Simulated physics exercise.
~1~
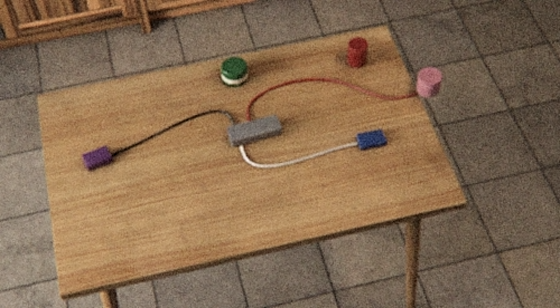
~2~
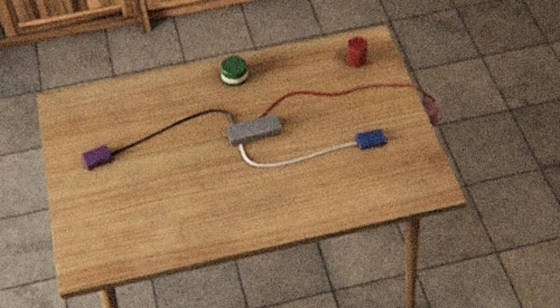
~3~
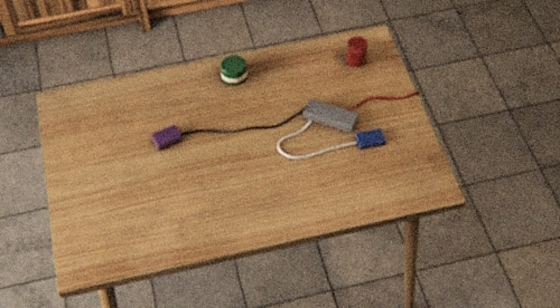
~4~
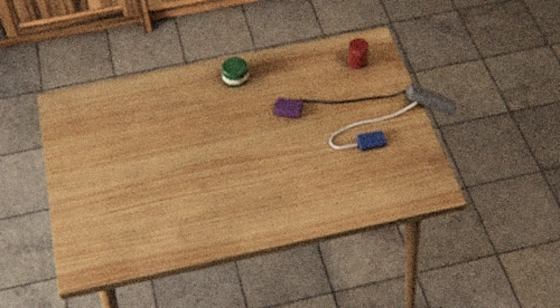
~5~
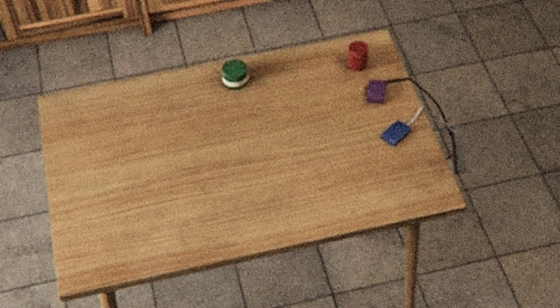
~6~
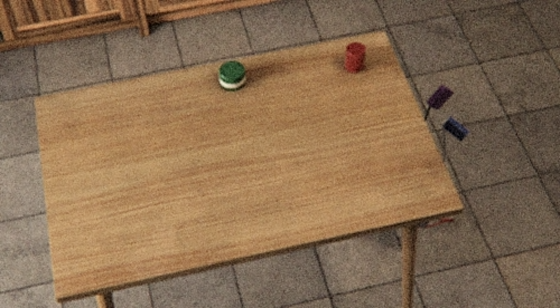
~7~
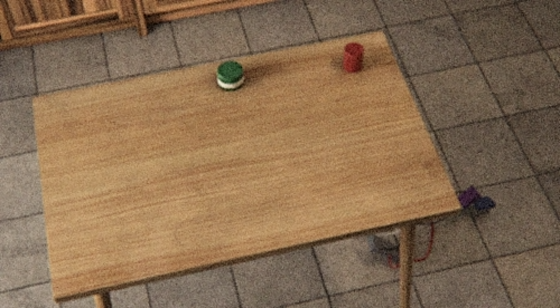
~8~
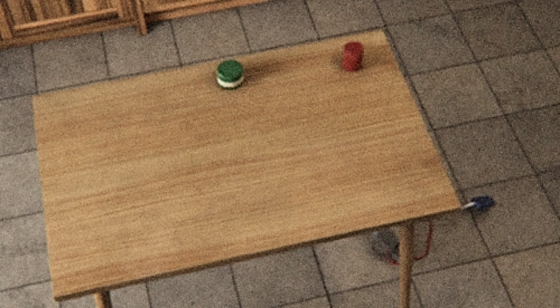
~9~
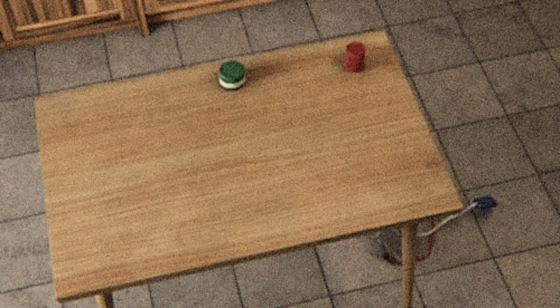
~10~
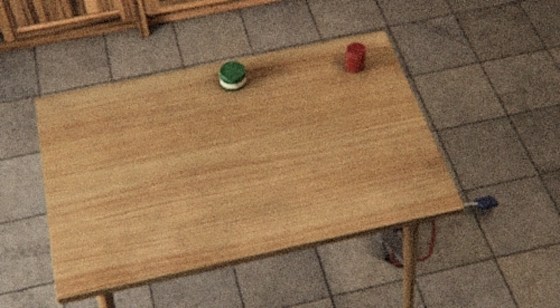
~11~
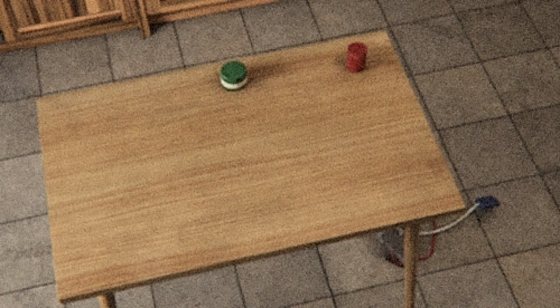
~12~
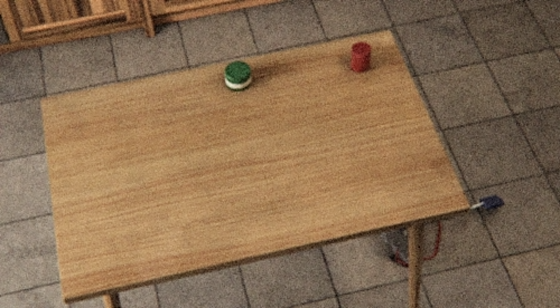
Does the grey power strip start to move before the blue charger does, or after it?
The grey power strip moves first, sliding to the right while the blue charger stays in its place. The charger only starts to shift once the strip has gone over the edge.
A wooden kitchen table, seen from above on a grey tiled floor, holds a grey power strip joined by cables to a purple block on the left, a blue one on the right and a pink speaker at the right edge. The speaker drops over that edge, pulling its red cable taut. The strip slides right with the purple block trailing, then tips off. The purple and blue blocks follow it over the side. The strip ends up low near the front right leg, with the blue block just beyond the corner, while the green tin and red tub stay on the tabletop.
